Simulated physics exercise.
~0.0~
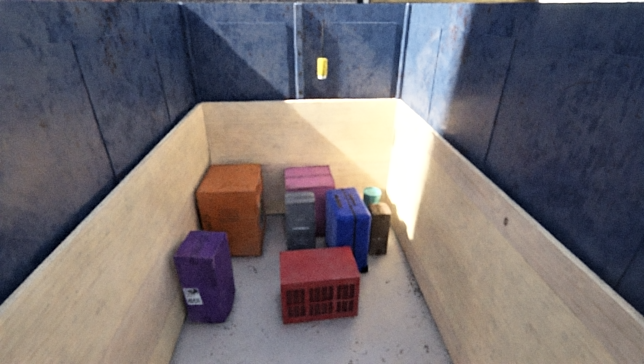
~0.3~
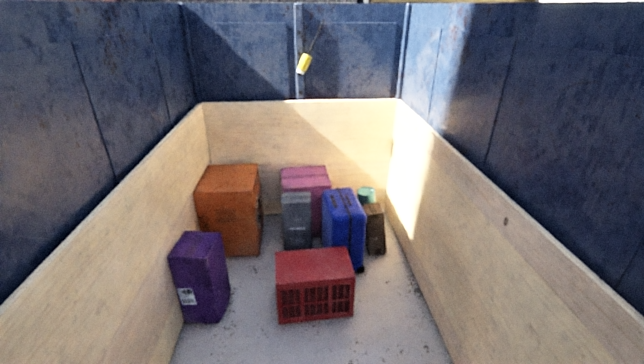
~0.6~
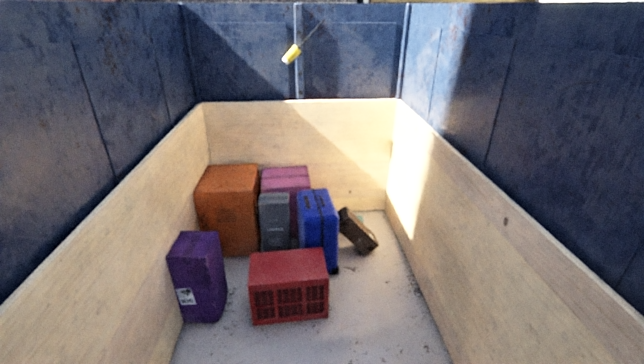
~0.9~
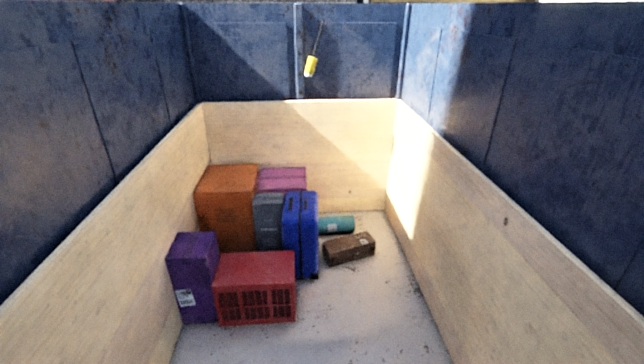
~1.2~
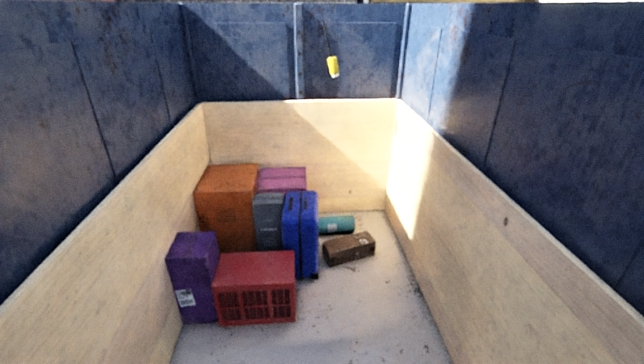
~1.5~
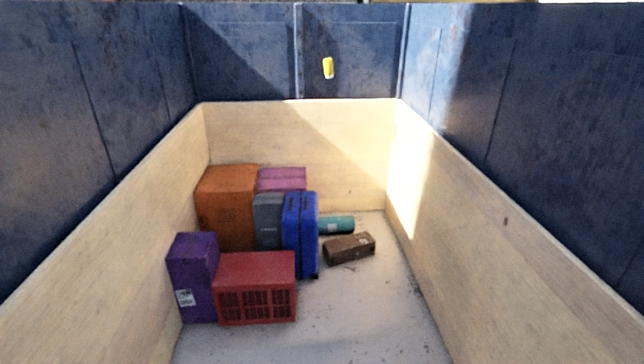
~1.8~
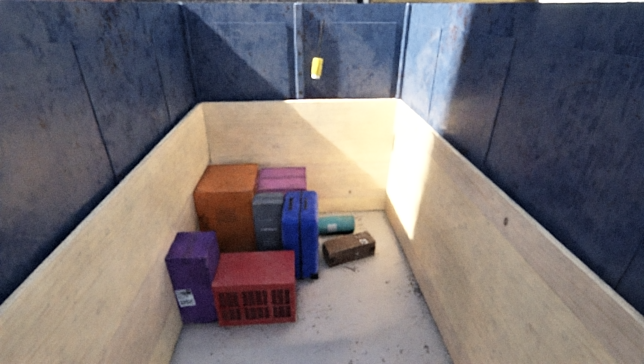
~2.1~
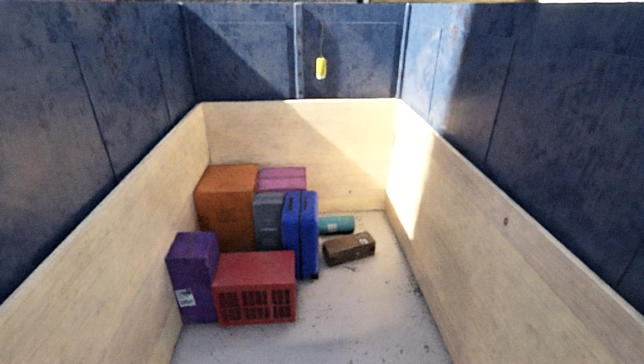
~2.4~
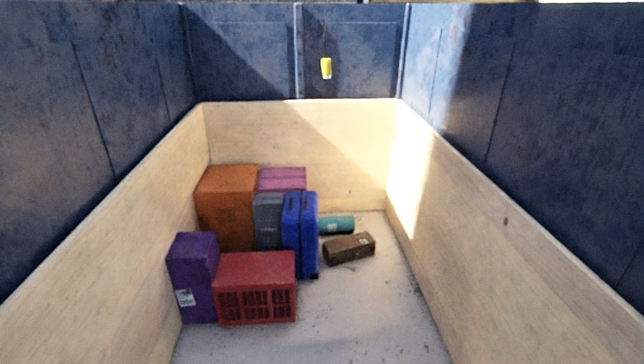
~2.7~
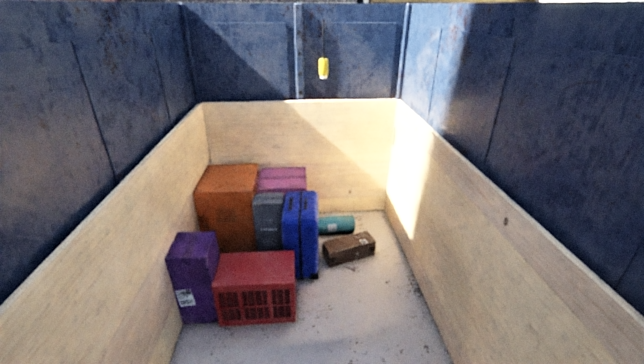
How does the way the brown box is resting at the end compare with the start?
At the start the brown box stands upright beside the blue case, but at the end it lies on its side on the floor.
A load bay with dark blue walls and pale wooden lower sides is seen from above, looking towards its far end, where a small yellow lamp hangs. An orange box stands at the back left, with pink, grey, blue, turquoise and brown items to its right, and a purple box and a red crate nearer. The lamp swings left as the red crate, blue case and grey box slide left. The brown box and turquoise canister tip over. The crate stops by the purple box, and the load stays still while the lamp's swinging dwindles.
